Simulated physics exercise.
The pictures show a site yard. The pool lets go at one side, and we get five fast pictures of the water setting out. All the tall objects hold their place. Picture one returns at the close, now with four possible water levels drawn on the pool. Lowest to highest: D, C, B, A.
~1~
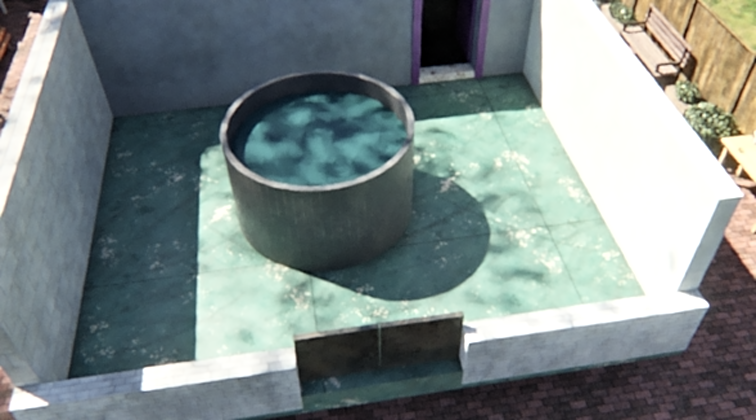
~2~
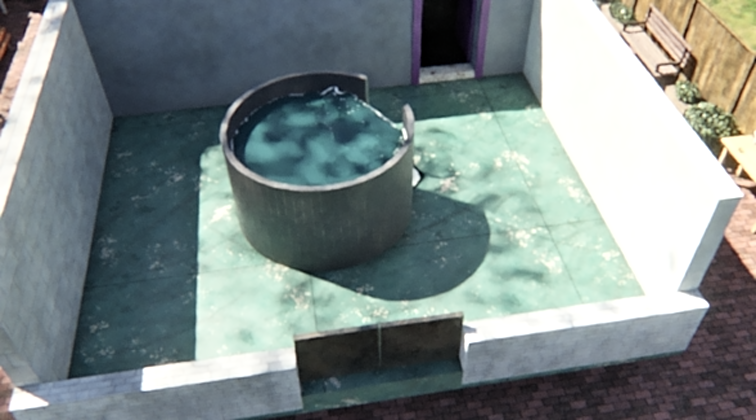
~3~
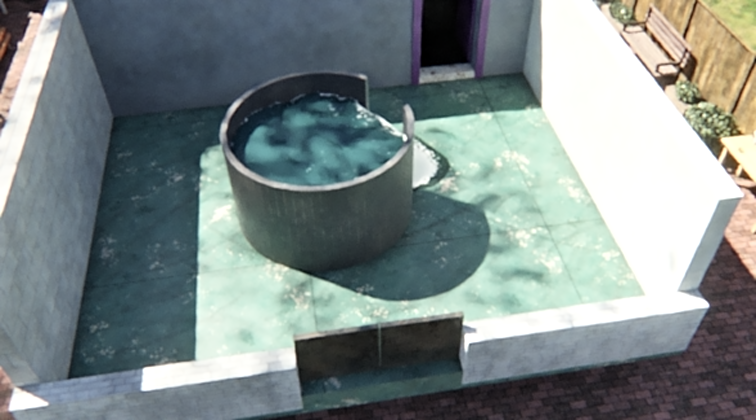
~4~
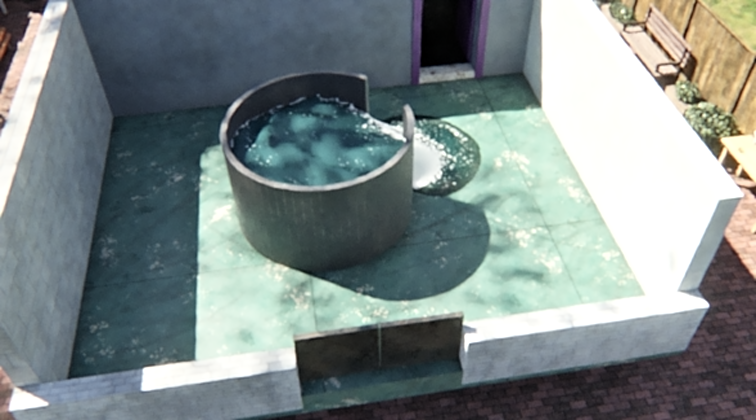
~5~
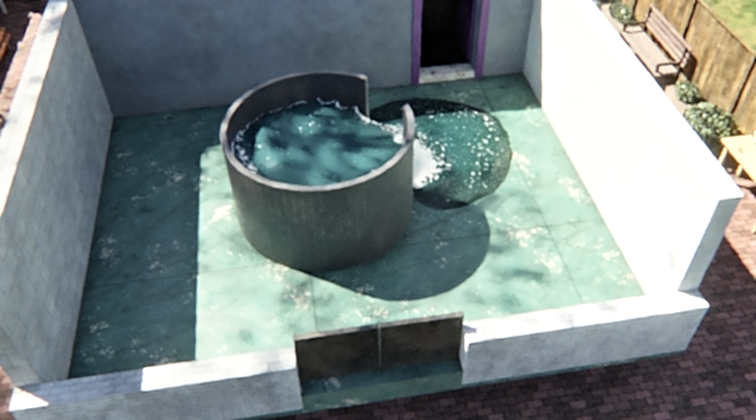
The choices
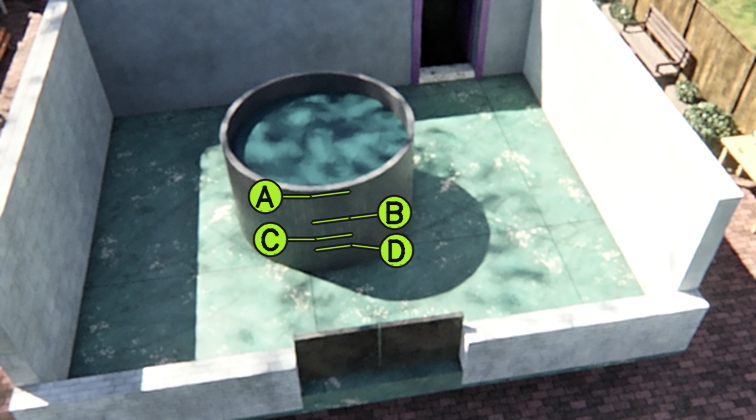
Water pours through a gap in the round pool's wall and spreads across the green ground.
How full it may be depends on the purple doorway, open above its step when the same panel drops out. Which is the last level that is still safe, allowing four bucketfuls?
The answer is line D.
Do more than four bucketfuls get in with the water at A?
Yes.
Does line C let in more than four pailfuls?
Yes.
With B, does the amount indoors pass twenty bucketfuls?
Yes.
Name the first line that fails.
That is line C.
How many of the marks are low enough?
One of them.
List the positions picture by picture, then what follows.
Water in the pool at rest, its middle at (320, 142); foot of the purple doorway at (447, 80); shut gate at (379, 332).
Water covers 1 % of the ground, its front hidden from here.
Water covers 3 % of the ground and shows as far out as (442, 160).
Water covers 6 % of the ground and shows as far out as (457, 130).
Water covers 12 % of the ground and shows as far out as (494, 121).
On the marked copy, A at (329, 194); B at (331, 220); C at (333, 236); D at (334, 247); from the bottom up D, C, B, A.
With A, dozens of bucketfuls pour in.
With B, dozens of bucketfuls pour in.
With C, about 10 bucketfuls get in.
With D, a bucket or two gets in.
